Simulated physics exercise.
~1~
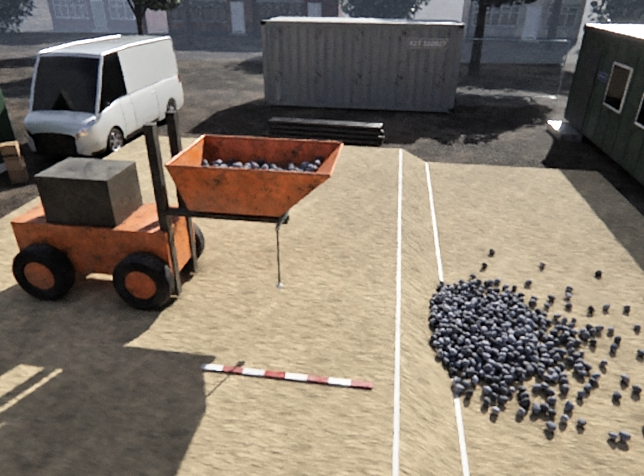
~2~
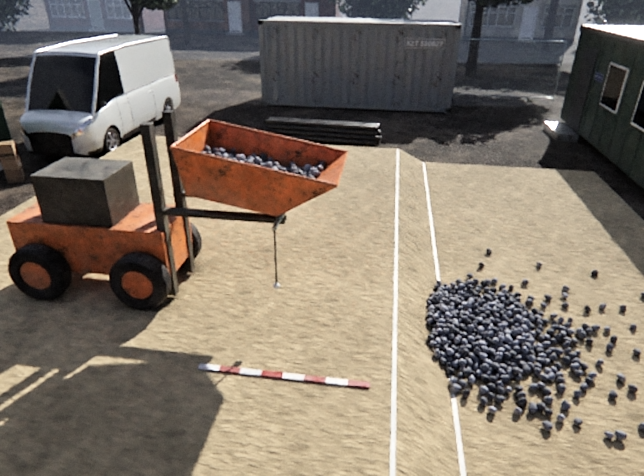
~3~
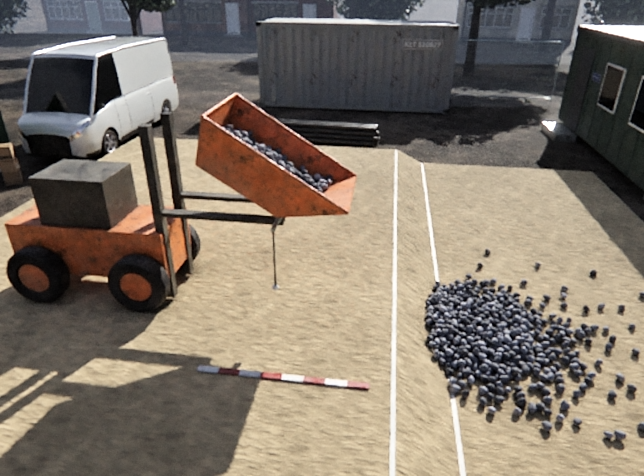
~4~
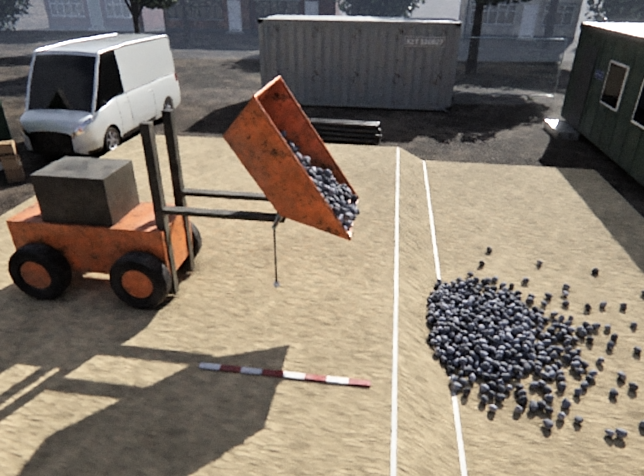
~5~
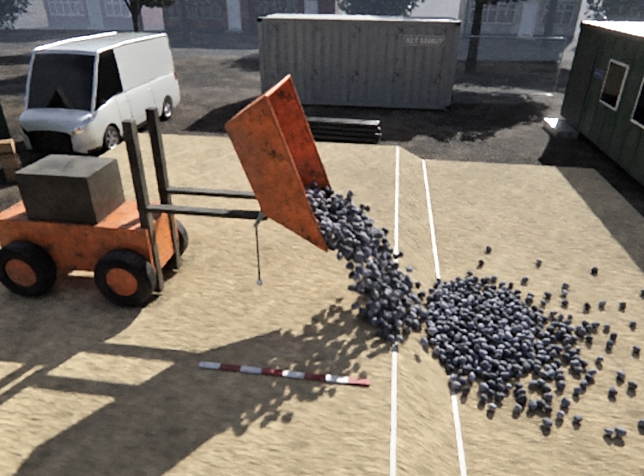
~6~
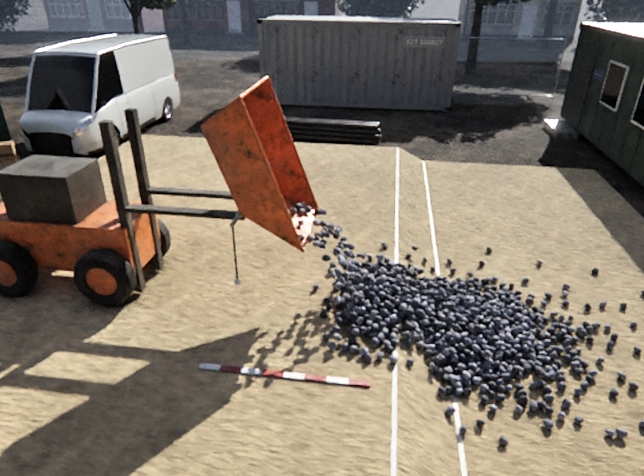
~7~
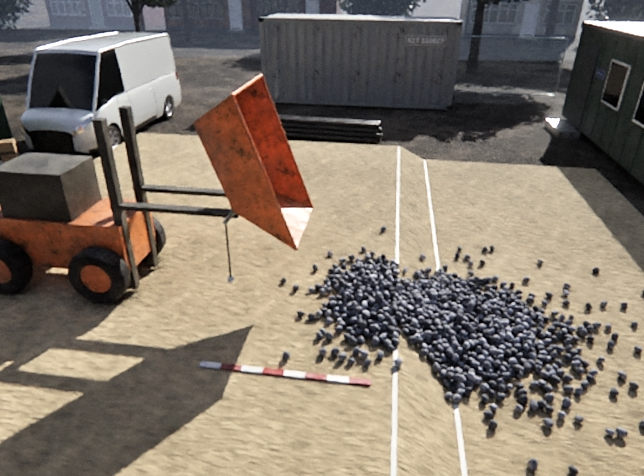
Orange forklift tipping its skip and pouring dark round stones beside an earlier pile, then backing left with the skip empty.
